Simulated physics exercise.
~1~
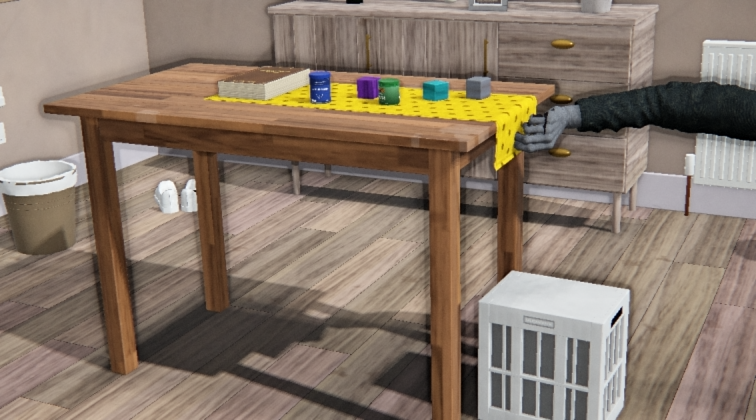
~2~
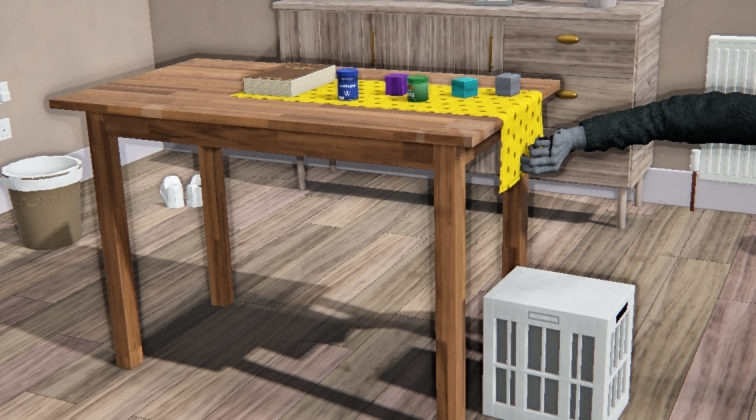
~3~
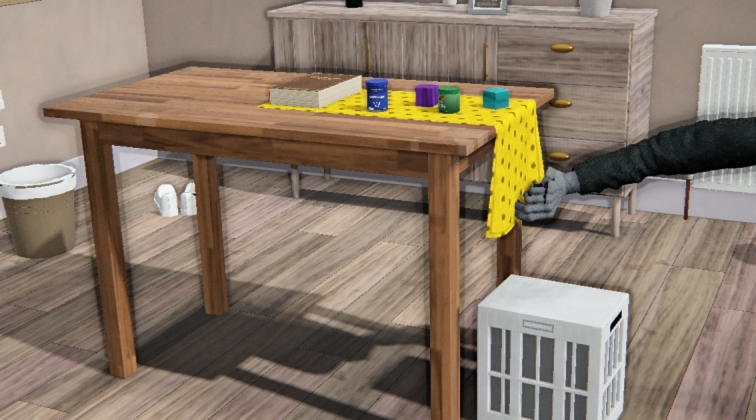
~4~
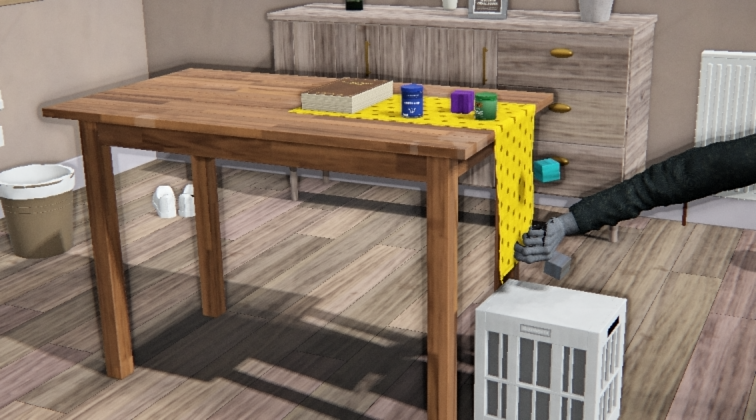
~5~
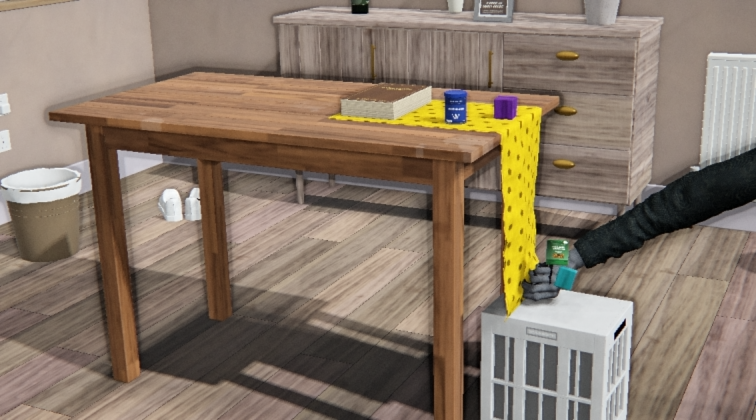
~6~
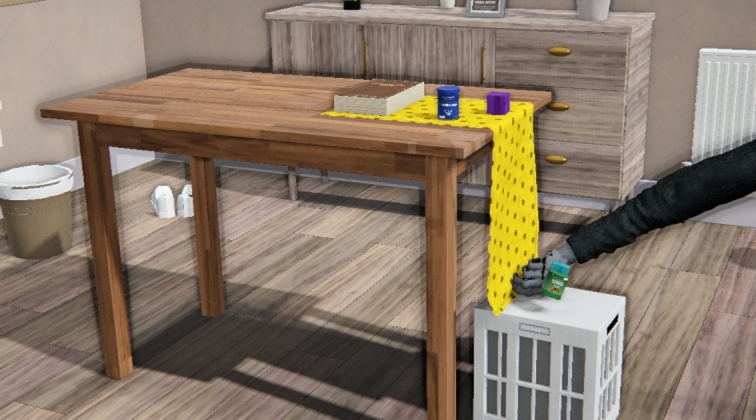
At the start, a yellow runner lies across a wooden table, holding a book, a blue can, a purple cube, a green pot, a turquoise cube and a grey cube, while a gloved hand grips its hanging end. The hand pulls the cloth down at the right, and everything on it slides toward the edge. The grey cube goes over first, then the turquoise cube, and then the green pot, all dropping toward the white crate below. Finally the hem reaches the crate and the hand stays there, with the book, upright can and purple cube still on the table.
